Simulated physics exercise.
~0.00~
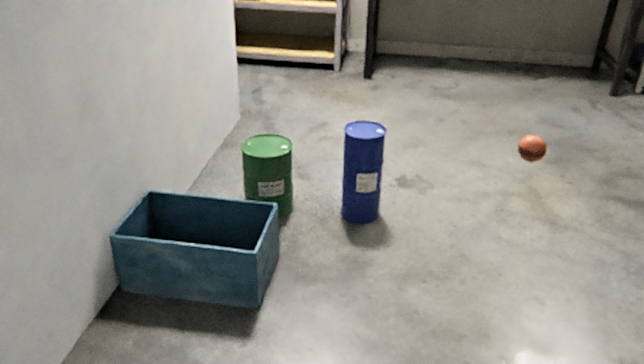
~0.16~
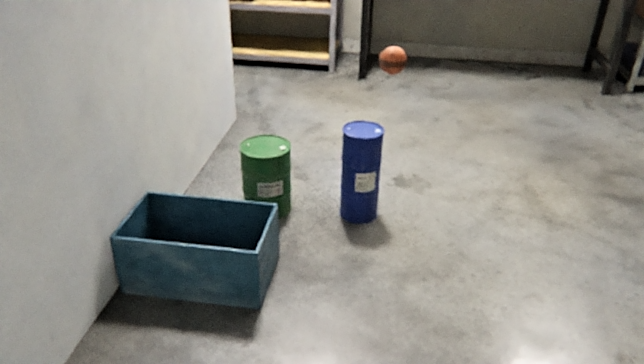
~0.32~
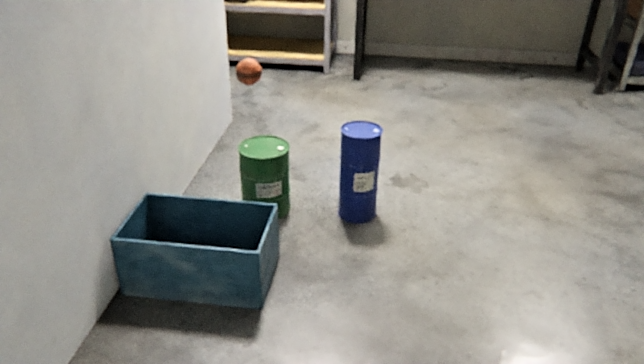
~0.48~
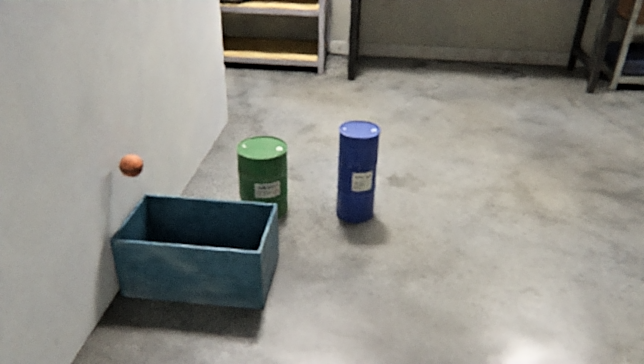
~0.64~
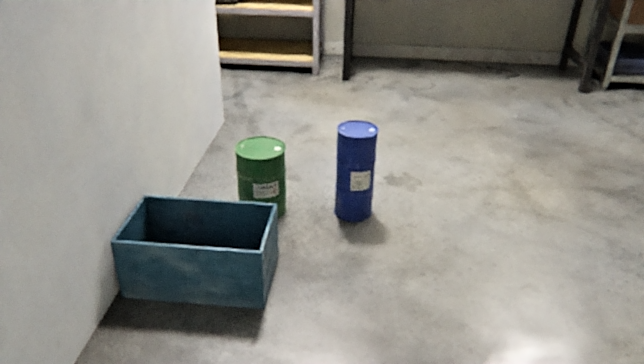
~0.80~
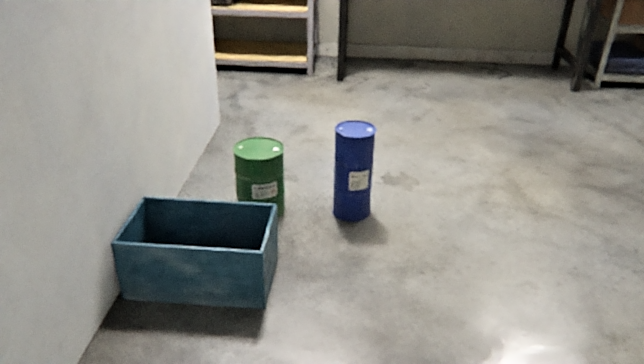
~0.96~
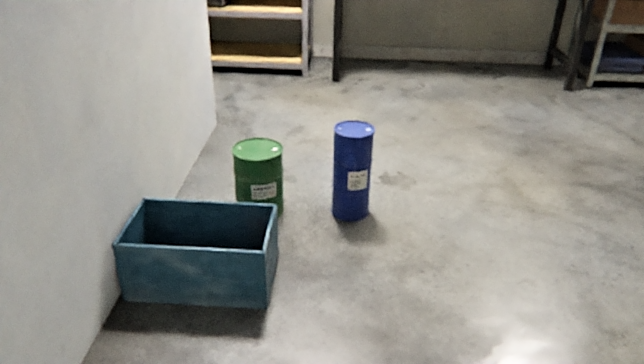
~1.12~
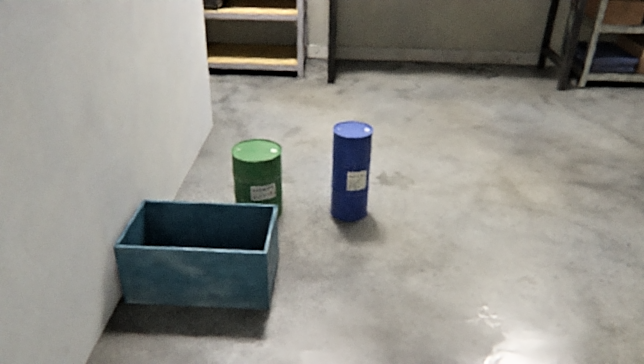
The clip opens on a concrete floor where an open teal box sits beside a pale wall, with a green canister and a taller blue canister standing behind it to the right. An orange ball is already in the air at the right. It sails left and upward, passes above the two canisters, and then drops toward the wall and the box's left side. The ball then disappears from sight, coming to rest inside the box, hidden by its sides. The view drifts slightly sideways while the box and both canisters stay in place.
